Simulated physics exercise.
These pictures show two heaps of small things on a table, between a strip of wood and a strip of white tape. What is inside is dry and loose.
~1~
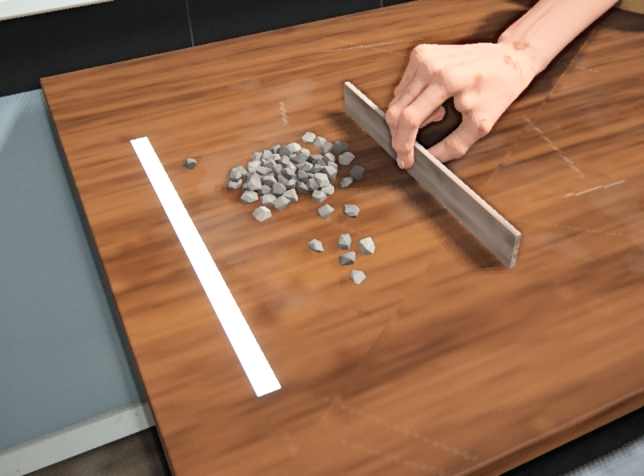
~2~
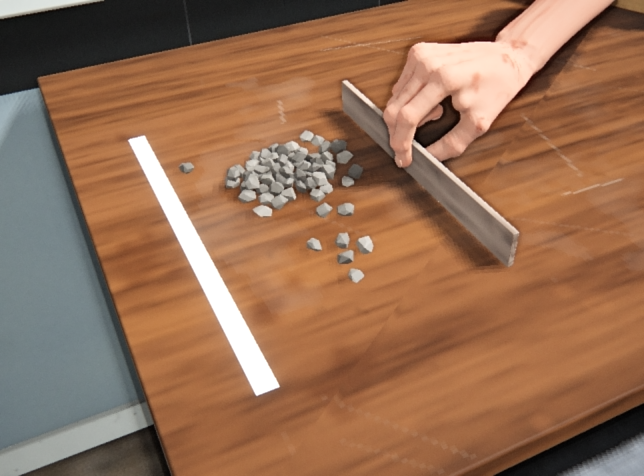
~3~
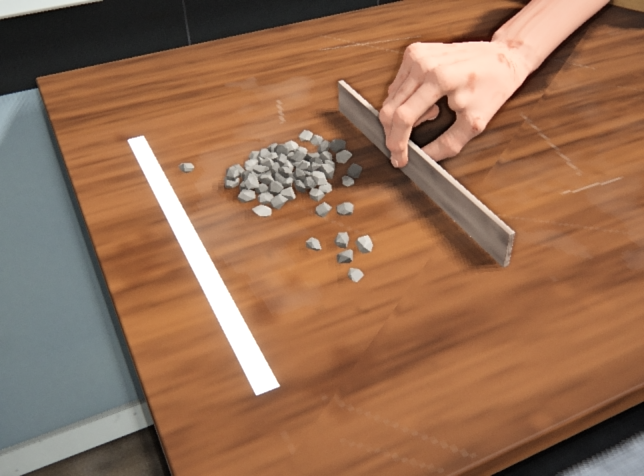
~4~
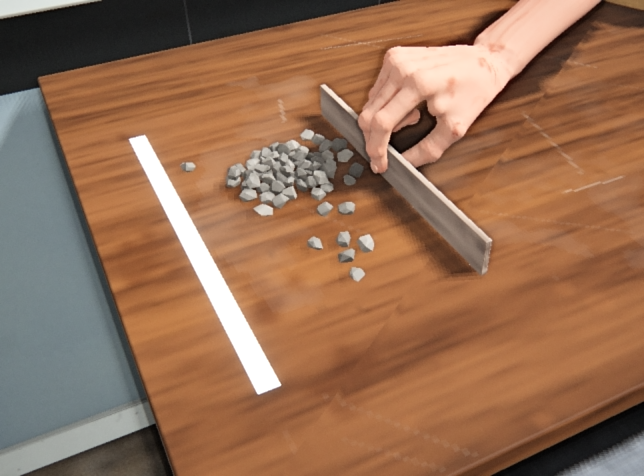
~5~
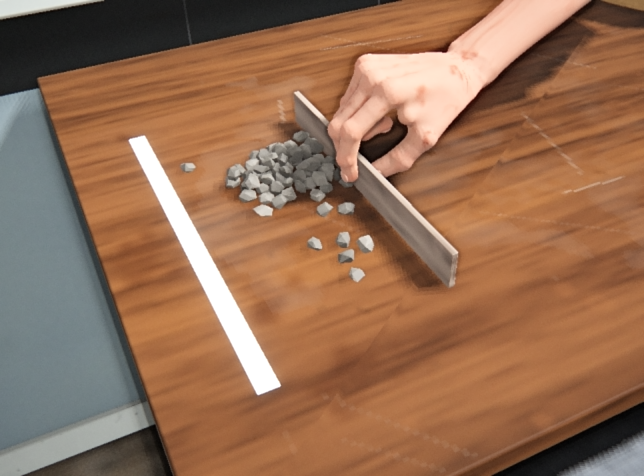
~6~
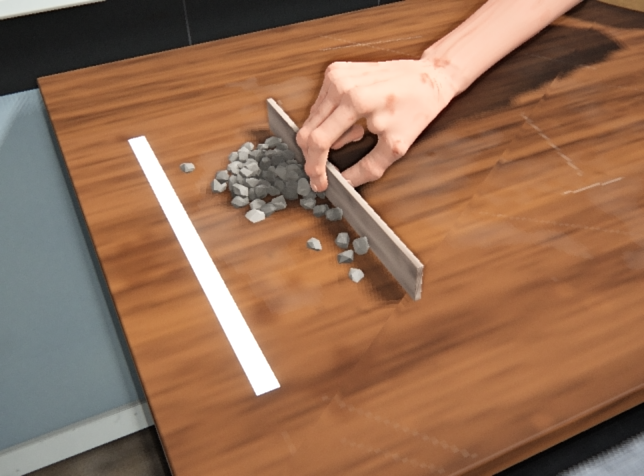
The clip opens on a wooden table with a large heap of gray gravel and a smaller scatter nearer the viewer, between white tape and a strip of wood held still by a hand. The hand then slides the strip left, pressing into the large heap and shifting it slightly.
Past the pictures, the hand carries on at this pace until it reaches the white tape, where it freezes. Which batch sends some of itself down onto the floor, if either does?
The front batch is left whole, the back batch is left missing some.
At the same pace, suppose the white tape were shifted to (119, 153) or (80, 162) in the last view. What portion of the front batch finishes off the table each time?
First stop roughly 0 per cent off, second stop 100 per cent.
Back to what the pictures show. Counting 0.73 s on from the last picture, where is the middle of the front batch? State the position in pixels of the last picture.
Its centre lies roughly at (196, 299).
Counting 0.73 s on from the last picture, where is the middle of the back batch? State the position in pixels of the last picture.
Roughly (131, 218).
Then, 0.35 s on from there, strip of wood still moving, near (252, 191); front batch all on the table, its front near (261, 252); back batch all on the table, its front near (154, 190).
Then, 0.73 s on from there, strip of wood stopped at the white tape; front batch all on the table, its front near (189, 288); back batch only a few over the edge.
Then, 1.01 s on from there, strip of wood stopped at the white tape; front batch all on the table, its front near (189, 288); back batch a little over the edge.
In the end, strip of wood stopped at the white tape; front batch all on the table, its front near (189, 288); back batch a little over the edge.
